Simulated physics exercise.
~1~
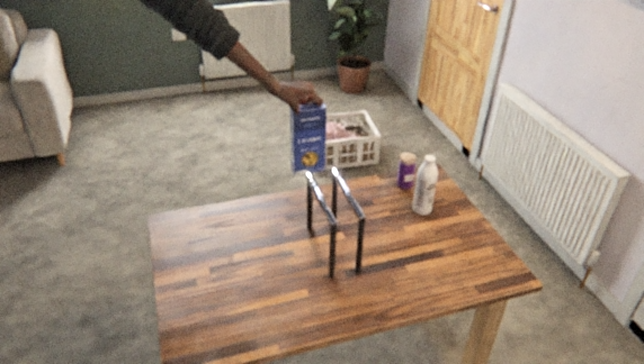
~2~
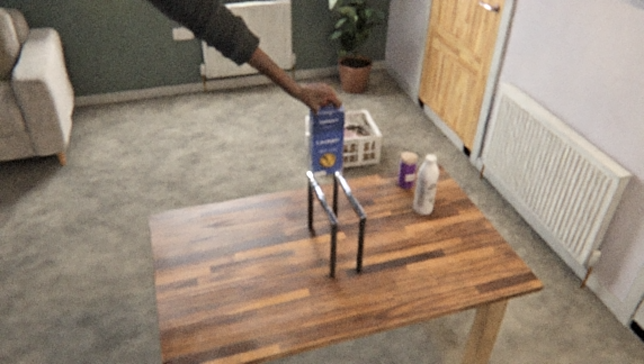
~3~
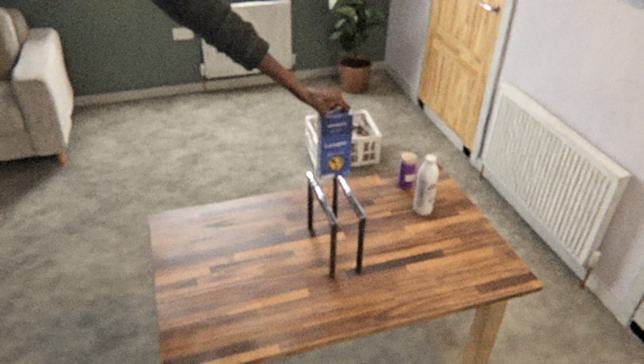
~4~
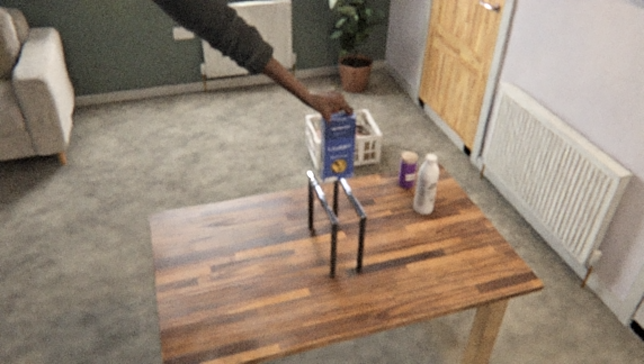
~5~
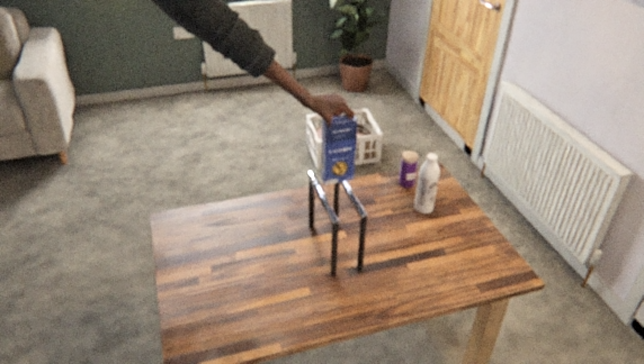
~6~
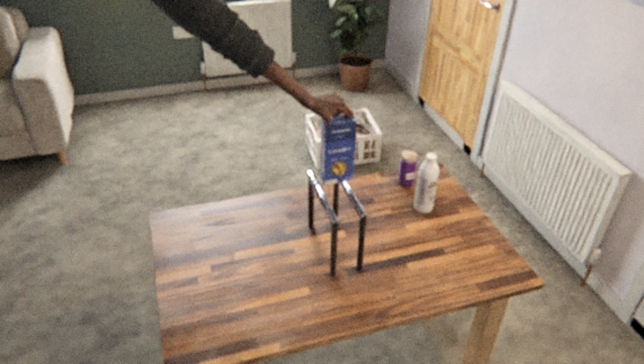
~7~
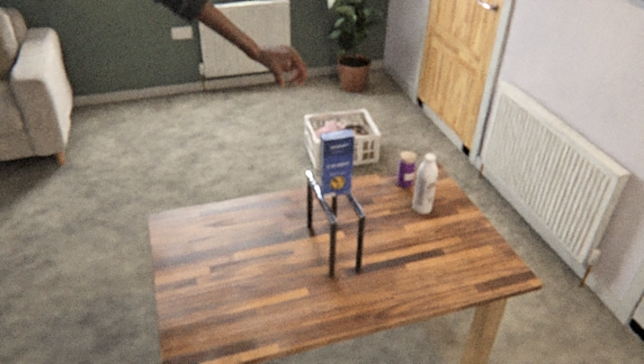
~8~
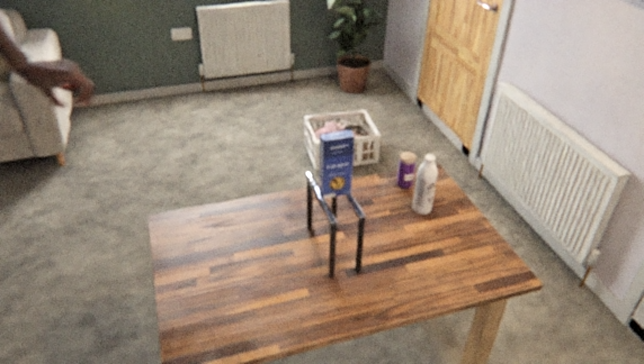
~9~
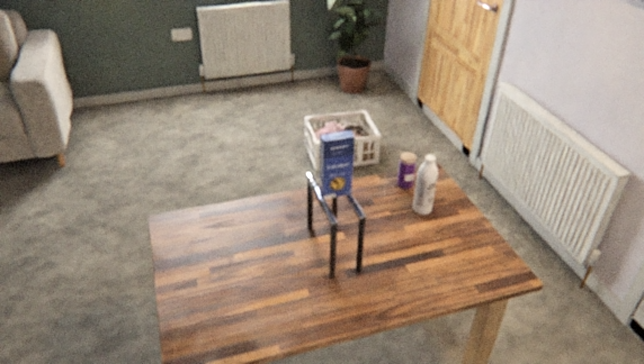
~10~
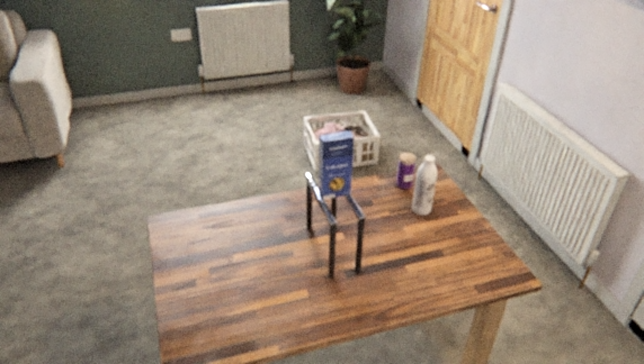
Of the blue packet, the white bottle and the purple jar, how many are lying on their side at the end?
None of them are. The blue packet stands upright on the stand, and the white bottle and purple jar are still standing on the table.
